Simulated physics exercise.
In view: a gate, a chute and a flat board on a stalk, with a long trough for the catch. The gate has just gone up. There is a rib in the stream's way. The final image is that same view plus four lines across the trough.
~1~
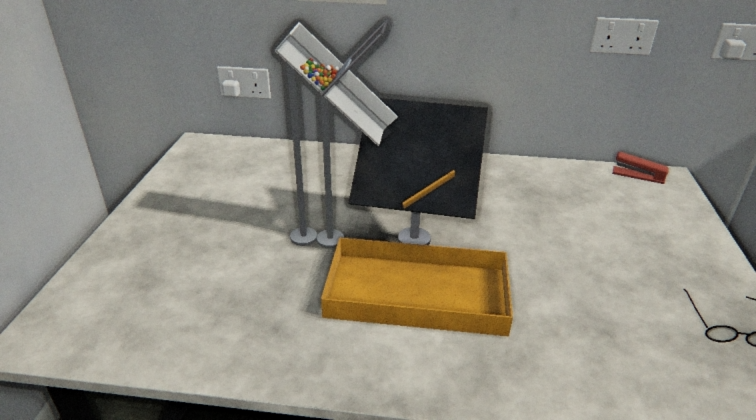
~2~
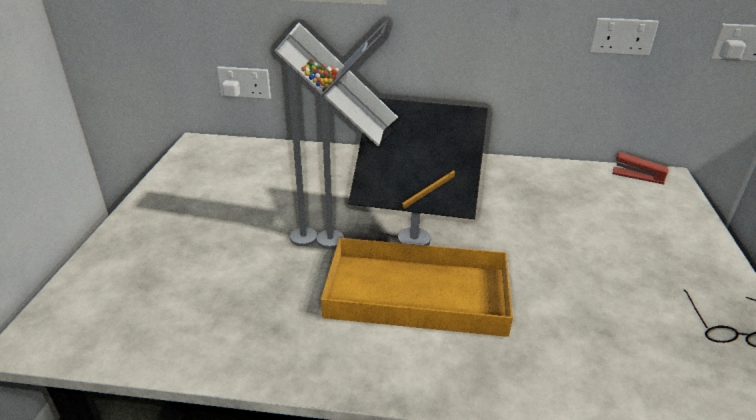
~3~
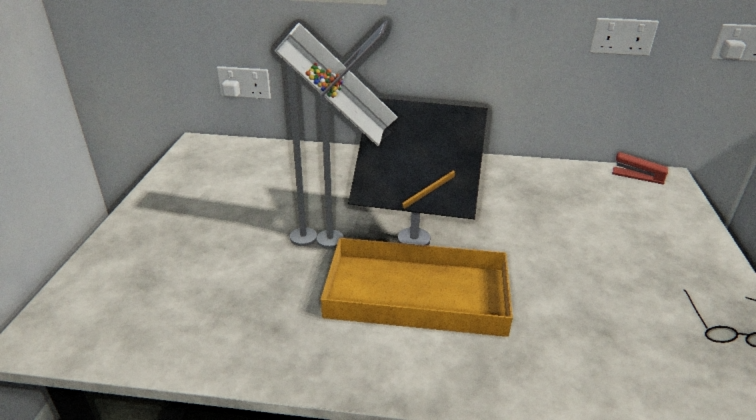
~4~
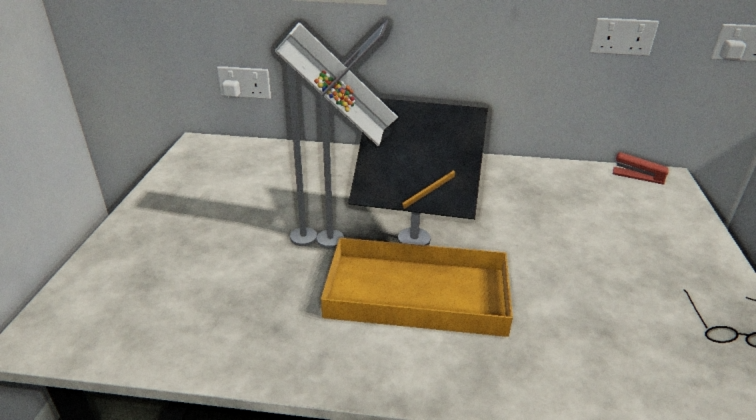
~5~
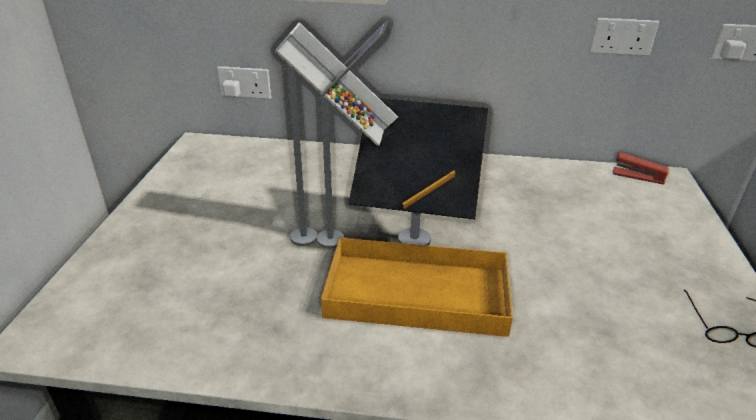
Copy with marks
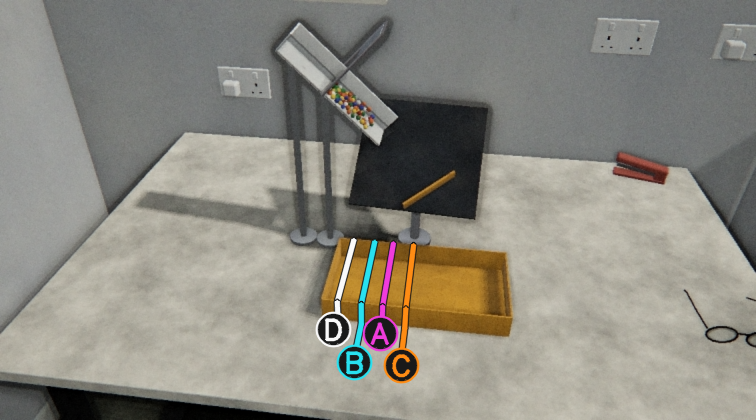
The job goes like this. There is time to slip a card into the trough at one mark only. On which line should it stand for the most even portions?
Choose B.
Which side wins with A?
More lands on the left.
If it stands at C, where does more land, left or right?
Left.
On the marked copy, line A crosses the front rim at (382, 305); line B crosses the front rim at (361, 303); line C crosses the front rim at (405, 307); line D crosses the front rim at (337, 300).
Choosing A, of what is caught, almost all on the left of the divider, about a tenth on the right.
Choosing B, of what is caught, roughly half on the left of the divider, roughly half on the right.
Choosing C, of what is caught, almost all on the left of the divider, about a tenth on the right.
Choosing D, of what is caught, roughly a quarter on the left of the divider, the larger part on the right.
